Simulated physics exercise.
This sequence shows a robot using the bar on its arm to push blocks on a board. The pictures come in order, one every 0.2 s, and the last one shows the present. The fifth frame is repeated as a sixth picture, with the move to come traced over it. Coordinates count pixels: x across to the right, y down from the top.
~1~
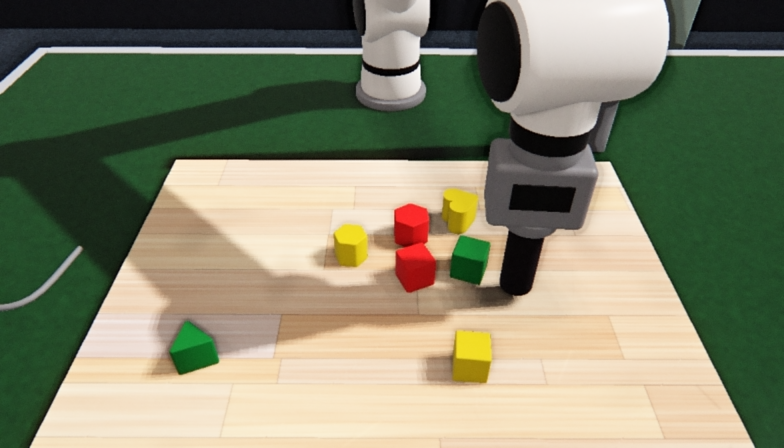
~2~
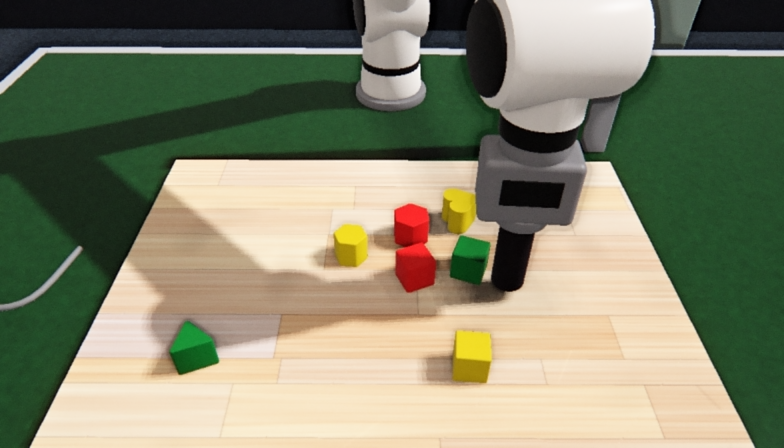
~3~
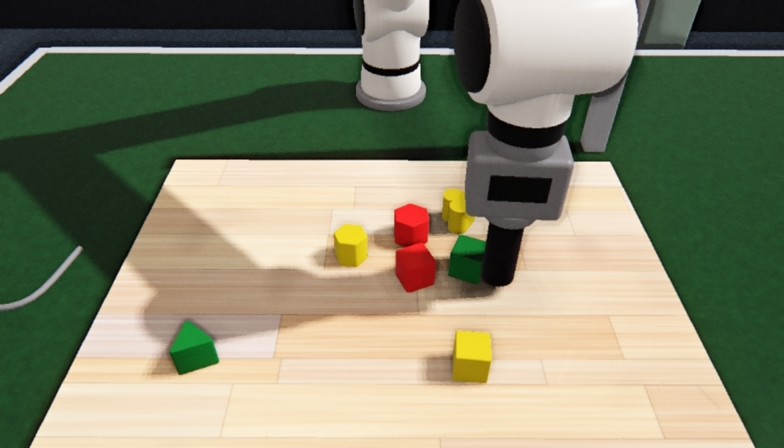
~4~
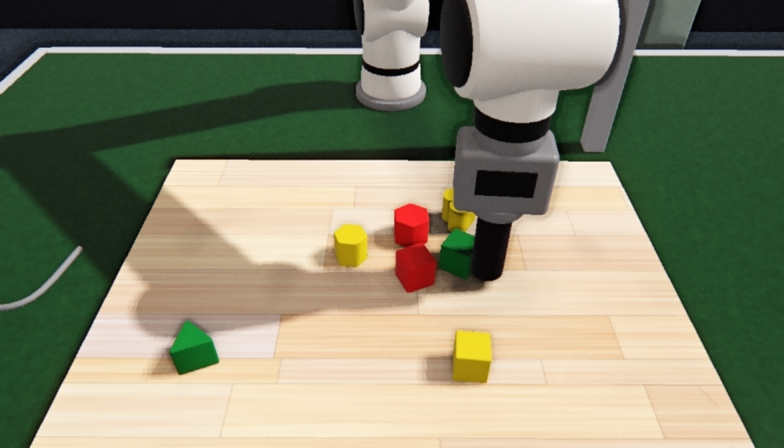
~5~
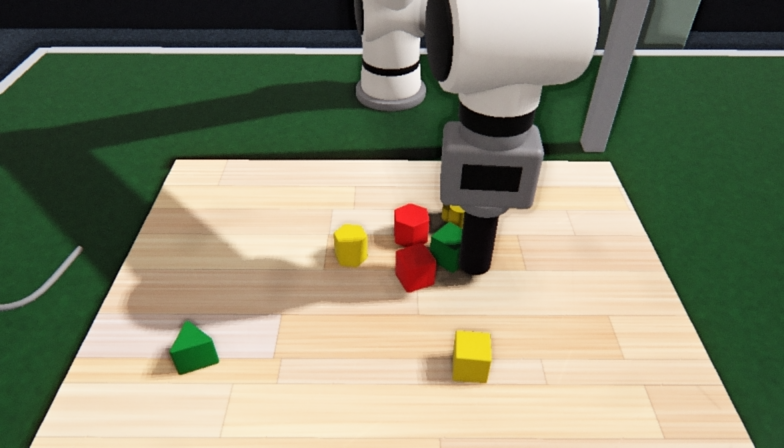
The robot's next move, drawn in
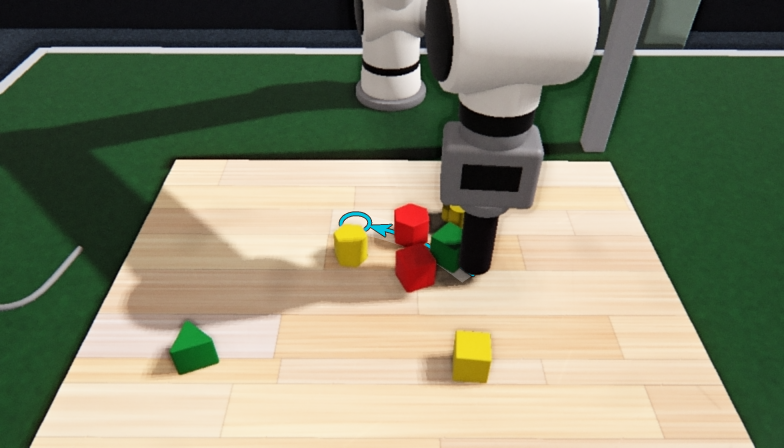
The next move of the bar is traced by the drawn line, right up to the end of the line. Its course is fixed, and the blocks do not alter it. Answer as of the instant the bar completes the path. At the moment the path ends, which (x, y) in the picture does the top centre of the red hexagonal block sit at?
It will end up at (338, 166).
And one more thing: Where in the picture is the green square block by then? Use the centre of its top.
The centre of its top face lies at (349, 183).
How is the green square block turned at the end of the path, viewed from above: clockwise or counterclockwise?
Overhead view: Clockwise.
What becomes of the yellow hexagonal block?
It sits in its place.
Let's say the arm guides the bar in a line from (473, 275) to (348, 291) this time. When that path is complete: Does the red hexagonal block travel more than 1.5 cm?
The answer is no.
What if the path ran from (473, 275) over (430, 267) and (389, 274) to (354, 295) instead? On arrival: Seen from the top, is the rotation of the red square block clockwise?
Short answer: No.
The line goes from (473, 275) over (437, 250) and (397, 233) to (355, 223).
What follows on the original path. One third of the way, bar (437, 240); red hexagonal block (389, 201); green square block (418, 212).
Two thirds of the way, bar (396, 223); red hexagonal block (357, 182); green square block (381, 194), turned 15° clockwise.
At the end, bar (355, 213); yellow hexagonal block unmoved; red hexagonal block (338, 166), turned 25° clockwise; red square block unmoved; green square block (349, 183), turned 40° clockwise.
